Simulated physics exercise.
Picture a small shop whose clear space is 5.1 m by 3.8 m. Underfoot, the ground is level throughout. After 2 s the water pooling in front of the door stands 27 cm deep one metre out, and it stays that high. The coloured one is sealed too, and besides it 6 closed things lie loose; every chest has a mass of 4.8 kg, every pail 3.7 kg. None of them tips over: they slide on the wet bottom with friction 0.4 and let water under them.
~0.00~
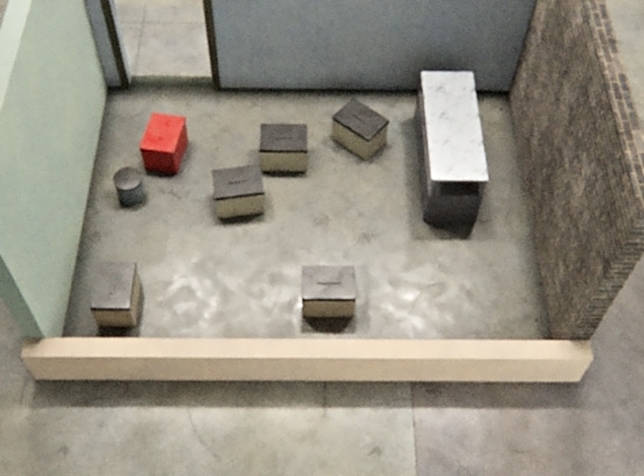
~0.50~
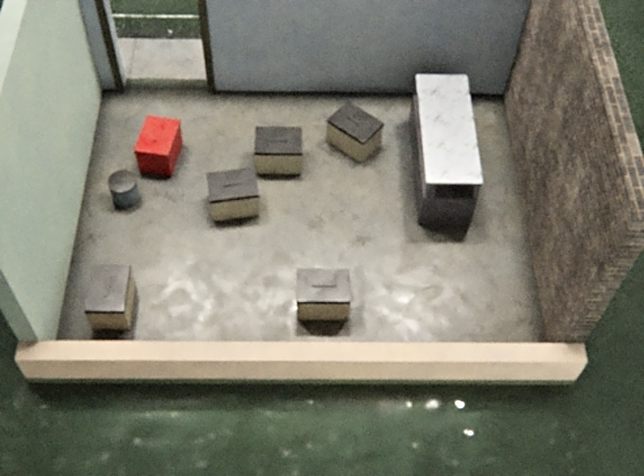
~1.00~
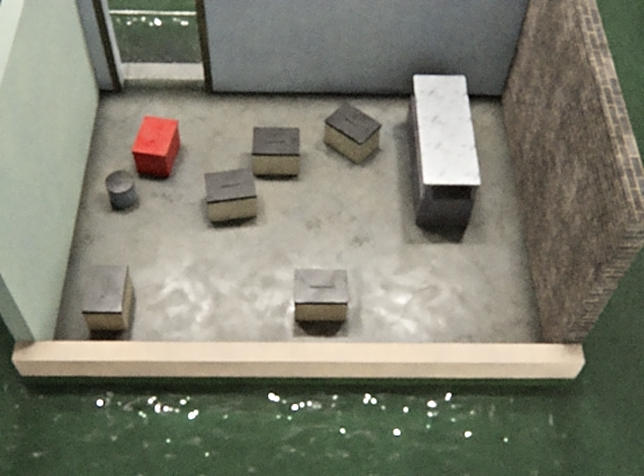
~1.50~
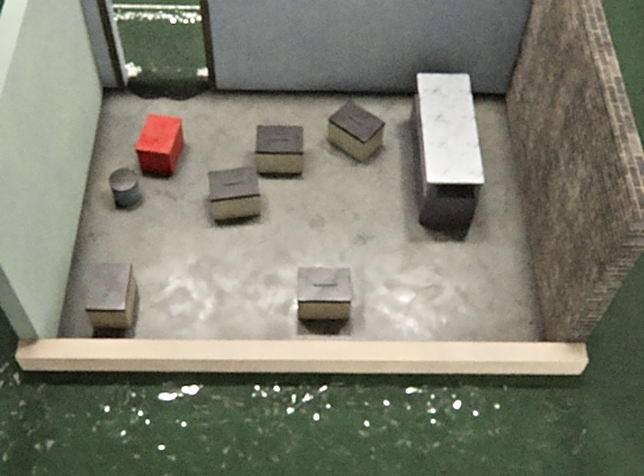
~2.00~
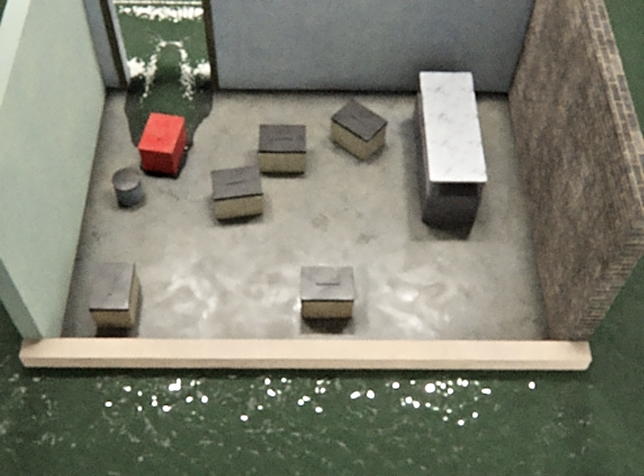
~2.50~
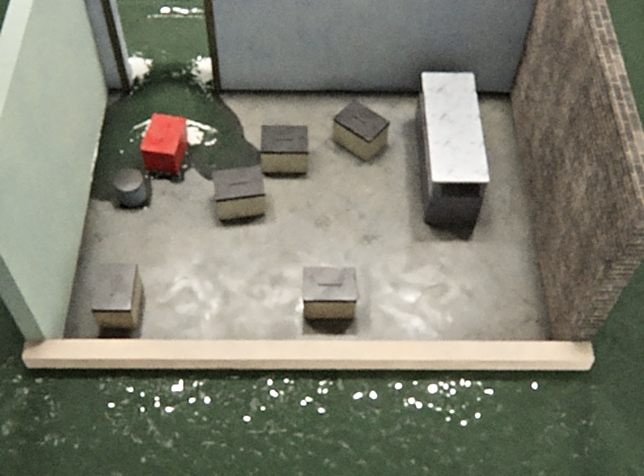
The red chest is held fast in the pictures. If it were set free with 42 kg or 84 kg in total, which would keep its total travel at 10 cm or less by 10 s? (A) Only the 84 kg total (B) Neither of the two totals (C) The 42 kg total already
A, only the 84 kg total.
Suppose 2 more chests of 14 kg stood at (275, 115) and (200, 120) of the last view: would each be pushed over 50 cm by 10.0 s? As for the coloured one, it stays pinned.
In that order: Within it, beyond it.
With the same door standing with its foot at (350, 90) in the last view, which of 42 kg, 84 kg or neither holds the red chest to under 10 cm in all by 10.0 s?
With that change, the small one suffices.
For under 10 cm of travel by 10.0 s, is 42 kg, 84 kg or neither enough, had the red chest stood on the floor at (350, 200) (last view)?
The smaller is enough.
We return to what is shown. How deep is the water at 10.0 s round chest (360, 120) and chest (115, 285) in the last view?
Depths: Near 8 cm, then near 13 cm.
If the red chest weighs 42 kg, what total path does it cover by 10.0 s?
Around 80 centimetres in total.
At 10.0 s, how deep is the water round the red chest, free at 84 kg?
9 cm, roughly.
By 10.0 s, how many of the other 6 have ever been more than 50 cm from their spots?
I get 6.
After 3.5 s the red chest would be 29 cm from its start with 42 kg and 0 cm from its start with 84 kg; 7 cm of water round it then.
After 4.5 s the red chest would be 32 cm from its start with 42 kg and 0 cm from its start with 84 kg; 7 cm of water round it then.
After 7.0 s the red chest would be 35 cm from its start with 42 kg and 0 cm from its start with 84 kg; 8 cm of water round it then.
After 10.0 s the red chest would be 72 cm from its start with 42 kg and 0 cm from its start with 84 kg; 9 cm of water round it then.
